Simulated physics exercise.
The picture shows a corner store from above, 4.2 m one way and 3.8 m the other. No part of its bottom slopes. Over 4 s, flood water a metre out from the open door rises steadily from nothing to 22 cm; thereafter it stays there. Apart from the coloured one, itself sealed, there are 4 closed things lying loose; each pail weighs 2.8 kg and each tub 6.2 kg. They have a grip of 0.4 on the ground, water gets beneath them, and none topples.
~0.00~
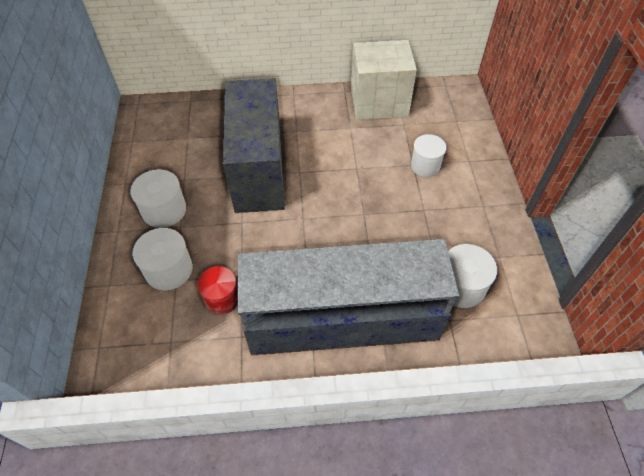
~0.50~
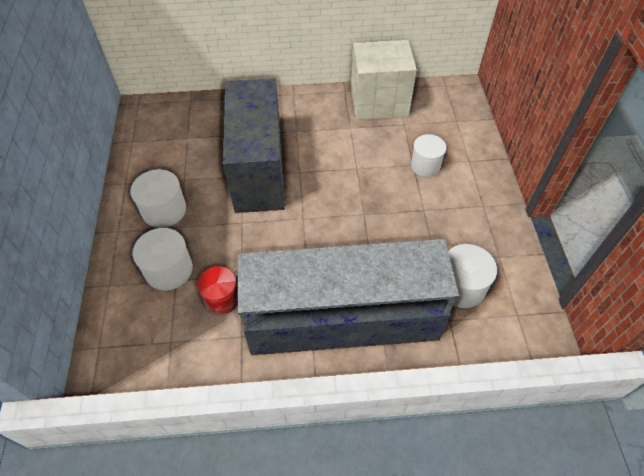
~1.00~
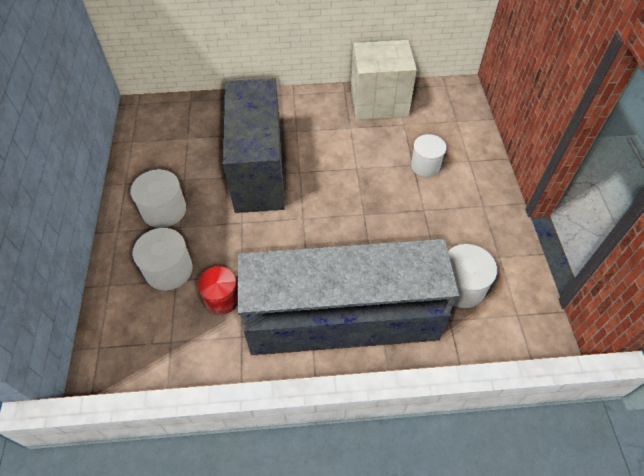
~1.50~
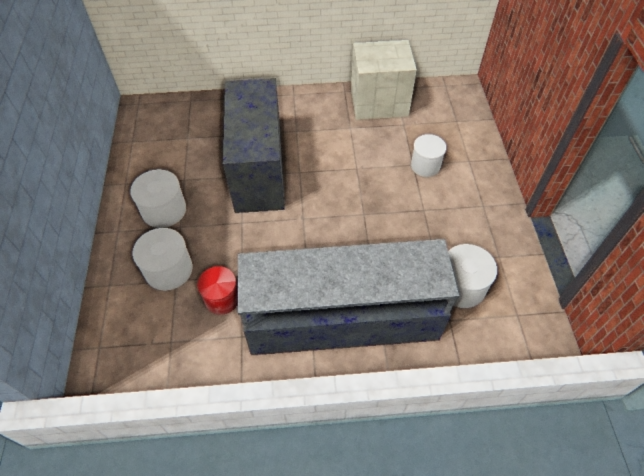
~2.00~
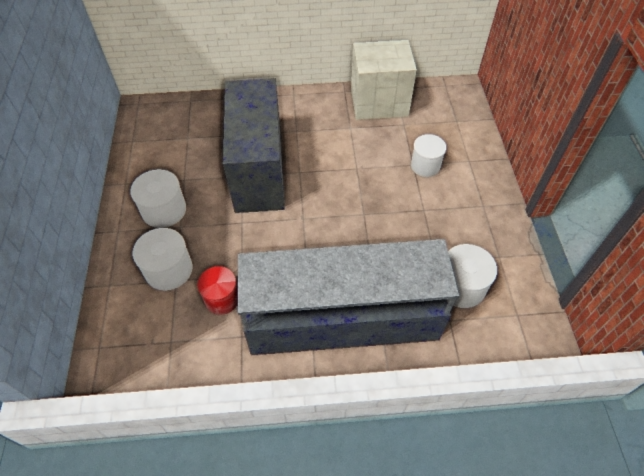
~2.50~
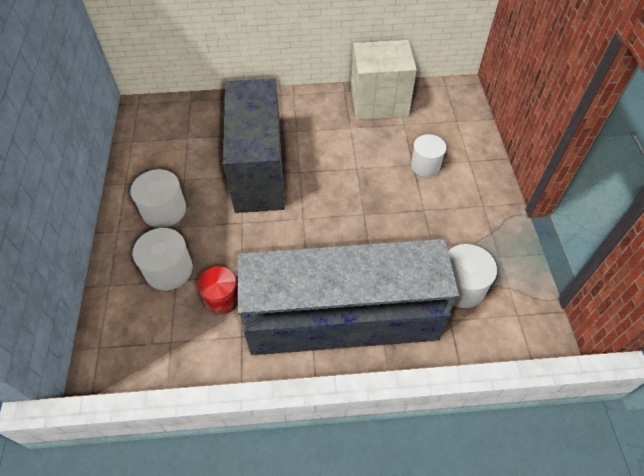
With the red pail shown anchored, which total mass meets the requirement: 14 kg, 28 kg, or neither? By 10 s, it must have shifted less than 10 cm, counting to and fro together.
I'd say it gets by with the lighter one.
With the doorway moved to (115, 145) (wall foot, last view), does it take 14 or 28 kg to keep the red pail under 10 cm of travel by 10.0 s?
Answer: The lower mass works.
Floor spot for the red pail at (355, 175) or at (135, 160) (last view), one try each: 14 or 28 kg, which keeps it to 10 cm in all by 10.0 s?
Respectively, the light option succeeds and the light option succeeds.
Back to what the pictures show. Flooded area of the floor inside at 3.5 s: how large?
My estimate is roughly 3.0 m2.
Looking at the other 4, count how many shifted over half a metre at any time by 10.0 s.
Result: 3.
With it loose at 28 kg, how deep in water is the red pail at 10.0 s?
Around 9 cm.
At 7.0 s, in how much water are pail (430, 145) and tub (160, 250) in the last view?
Close to 2 and 4 centimetres.
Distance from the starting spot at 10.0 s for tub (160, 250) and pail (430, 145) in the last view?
One is off by 20 cm, the other by 30 cm, in the order asked.
After 3.5 s the red pail would be 0 cm from its start with 14 kg and 0 cm from its start with 28 kg; 0 cm of water round it then.
After 4.5 s the red pail would be 0 cm from its start with 14 kg and 0 cm from its start with 28 kg; 0 cm of water round it then.
After 7.0 s the red pail would be 0 cm from its start with 14 kg and 0 cm from its start with 28 kg; 3 cm of water round it then.
After 10.0 s the red pail would be 0 cm from its start with 14 kg and 0 cm from its start with 28 kg; 9 cm of water round it then.
